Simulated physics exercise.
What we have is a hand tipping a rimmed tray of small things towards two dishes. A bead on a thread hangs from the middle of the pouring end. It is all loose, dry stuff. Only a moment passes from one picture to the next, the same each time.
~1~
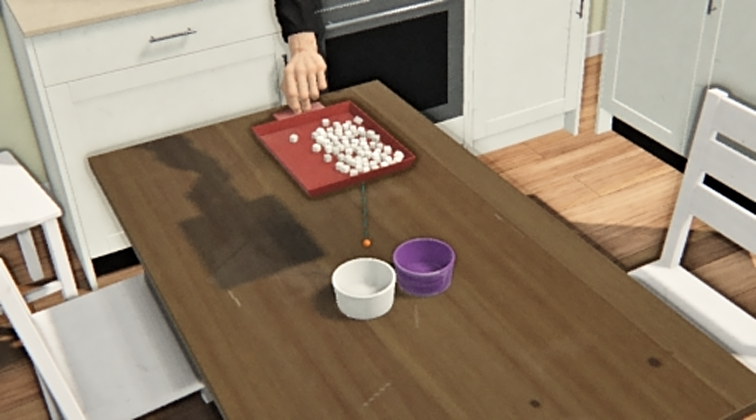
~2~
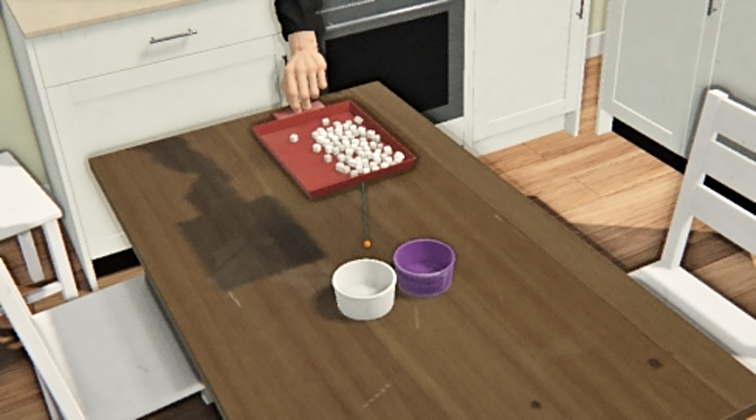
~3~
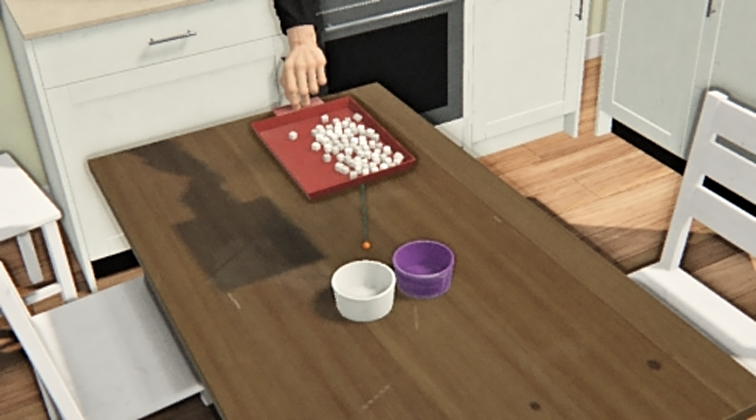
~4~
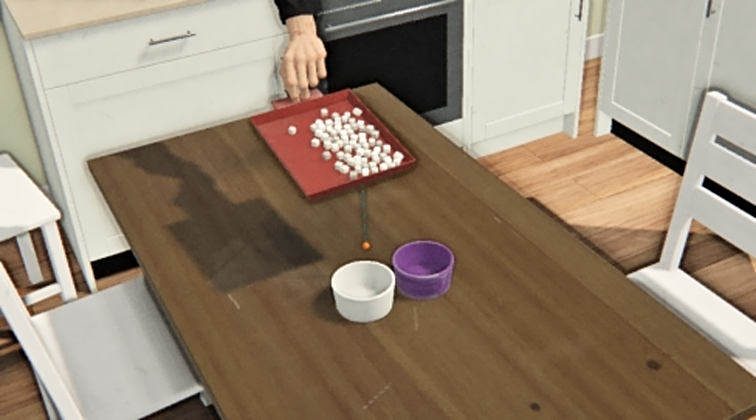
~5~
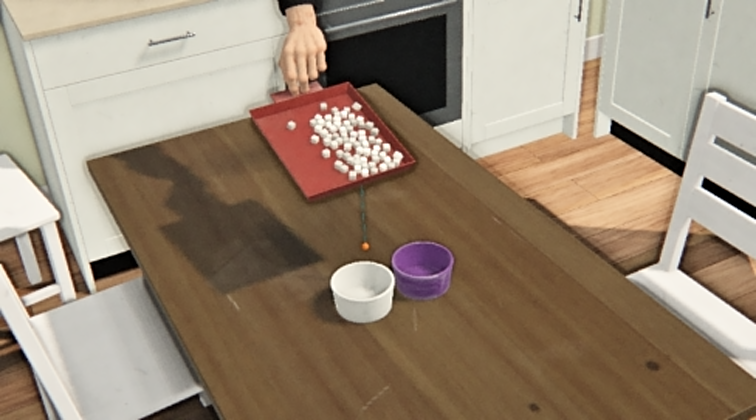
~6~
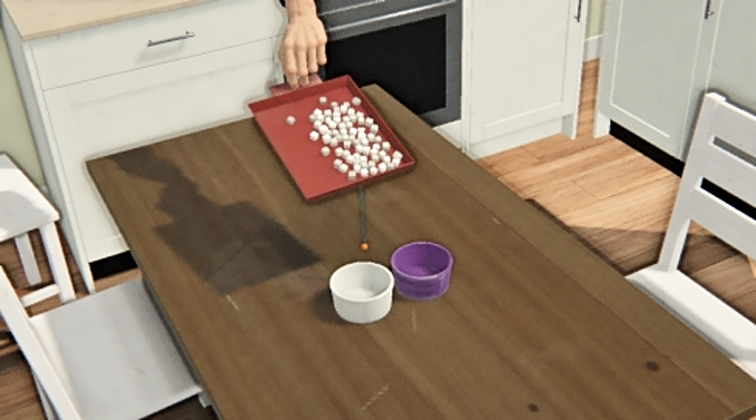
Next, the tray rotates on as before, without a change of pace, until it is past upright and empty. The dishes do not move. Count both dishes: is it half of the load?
In the dishes lies over half of it.
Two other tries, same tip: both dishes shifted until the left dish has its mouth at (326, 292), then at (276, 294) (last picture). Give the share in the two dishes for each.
Roughly 80 per cent, and 40 per cent.
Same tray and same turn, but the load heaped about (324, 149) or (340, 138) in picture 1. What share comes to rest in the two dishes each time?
First some 70, then 80 per cent.
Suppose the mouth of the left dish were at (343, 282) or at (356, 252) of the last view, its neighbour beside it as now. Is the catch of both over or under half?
In turn: More than half; under half.
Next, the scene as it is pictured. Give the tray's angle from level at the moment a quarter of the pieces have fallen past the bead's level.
At about 105°.
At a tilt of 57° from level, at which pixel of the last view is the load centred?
Near (362, 168).
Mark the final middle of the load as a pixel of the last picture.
Around (367, 304).
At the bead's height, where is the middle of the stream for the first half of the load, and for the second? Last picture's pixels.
Around (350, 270) and then (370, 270).
Shortly afterwards, tray tipped steeply; the whole lot on the tray.
Next, tray tipped right over; all but a few on the tray; only a few in the left dish; a little in the air.
Some moments later, tray tipped past a quarter turn; near half in the left dish; near a quarter in the right dish; near a quarter outside both.
In the end, tray tipped past a quarter turn; near half in the left dish; near a quarter in the right dish; near a quarter outside both.
